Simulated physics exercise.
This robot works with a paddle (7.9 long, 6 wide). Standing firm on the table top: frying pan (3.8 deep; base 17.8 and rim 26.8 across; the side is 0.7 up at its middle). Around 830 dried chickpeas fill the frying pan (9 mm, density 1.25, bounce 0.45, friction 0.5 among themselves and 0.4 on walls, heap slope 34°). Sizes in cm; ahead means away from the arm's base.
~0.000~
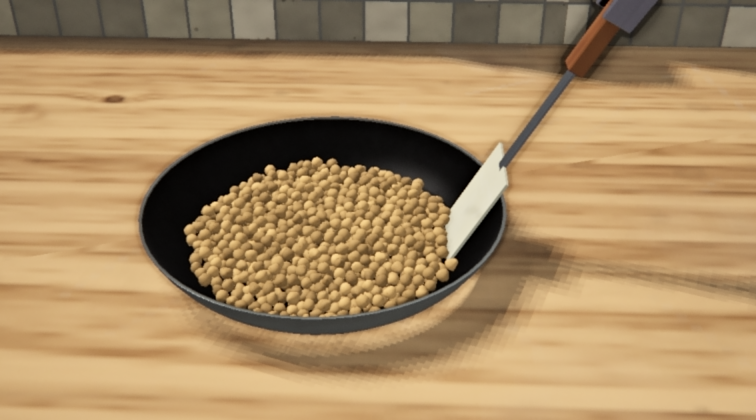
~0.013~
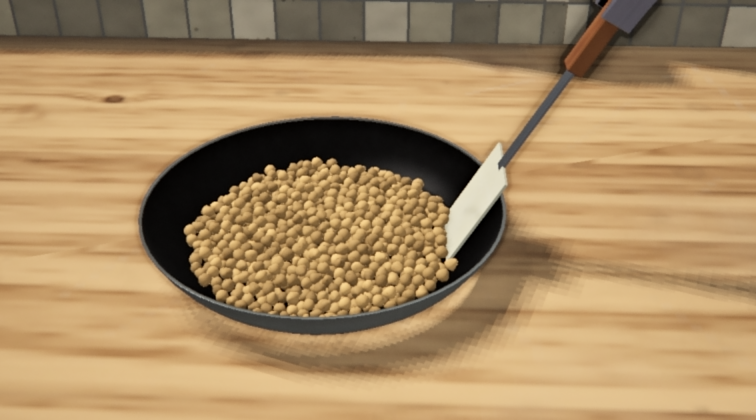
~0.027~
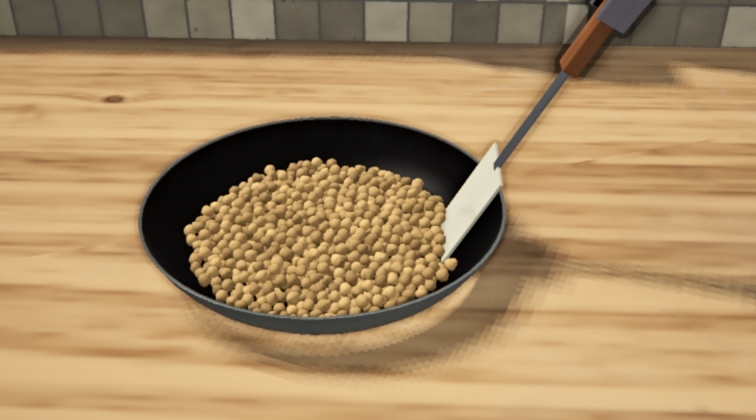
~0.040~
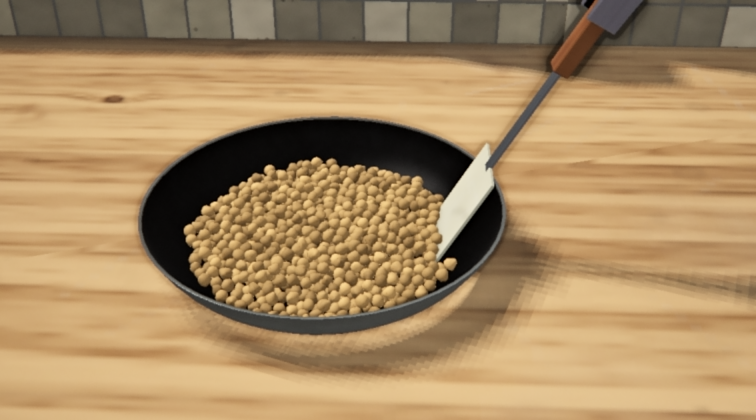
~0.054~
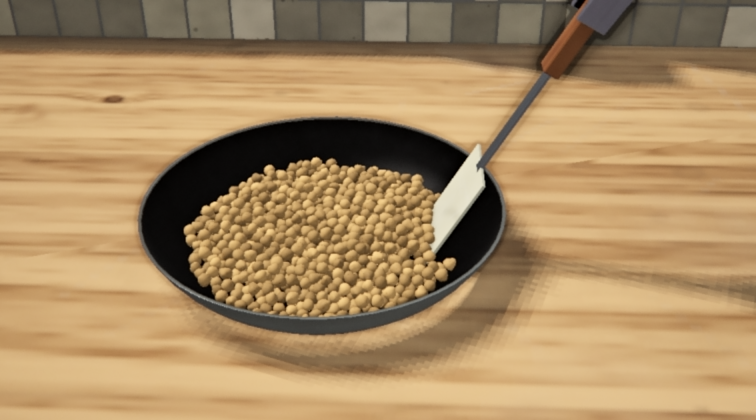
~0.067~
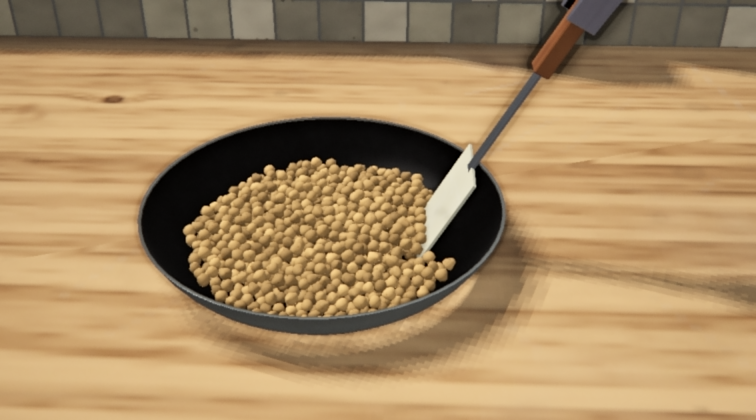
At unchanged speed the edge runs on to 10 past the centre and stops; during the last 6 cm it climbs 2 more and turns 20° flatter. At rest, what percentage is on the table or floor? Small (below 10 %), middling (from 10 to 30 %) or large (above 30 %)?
Share on the table or floor: Small (below 10 %).
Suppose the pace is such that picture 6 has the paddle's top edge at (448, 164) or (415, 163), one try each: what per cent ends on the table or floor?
Some 15 and 20 per cent.
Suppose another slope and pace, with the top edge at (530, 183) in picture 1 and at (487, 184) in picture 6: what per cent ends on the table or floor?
About 5 per cent.
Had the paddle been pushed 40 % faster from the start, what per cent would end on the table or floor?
Then about 5 per cent.
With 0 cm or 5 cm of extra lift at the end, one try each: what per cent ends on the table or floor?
Some 5 and 5 per cent.
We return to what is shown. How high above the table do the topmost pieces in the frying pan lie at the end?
Some 5.0 cm.
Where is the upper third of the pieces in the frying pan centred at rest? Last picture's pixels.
Near (203, 212).
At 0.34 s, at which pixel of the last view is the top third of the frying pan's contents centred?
Around (224, 211).
After 0.21 s, sloping 61°, highest piece 4 above the table; 827 in the frying pan.
After 0.34 s, sloping 55°, highest piece 4 above the table; 827 in the frying pan.
After 0.61 s, sloping 41°, highest piece 5 above the table; 806 in the frying pan, 19 on the table or floor, 2 on the blade or in flight.
After 1.66 s, sloping 41°, highest piece 5 above the table; 804 in the frying pan, 23 on the table or floor.
In the end, 804 in the frying pan, 23 on the table or floor. That is 3 % on the table or floor.
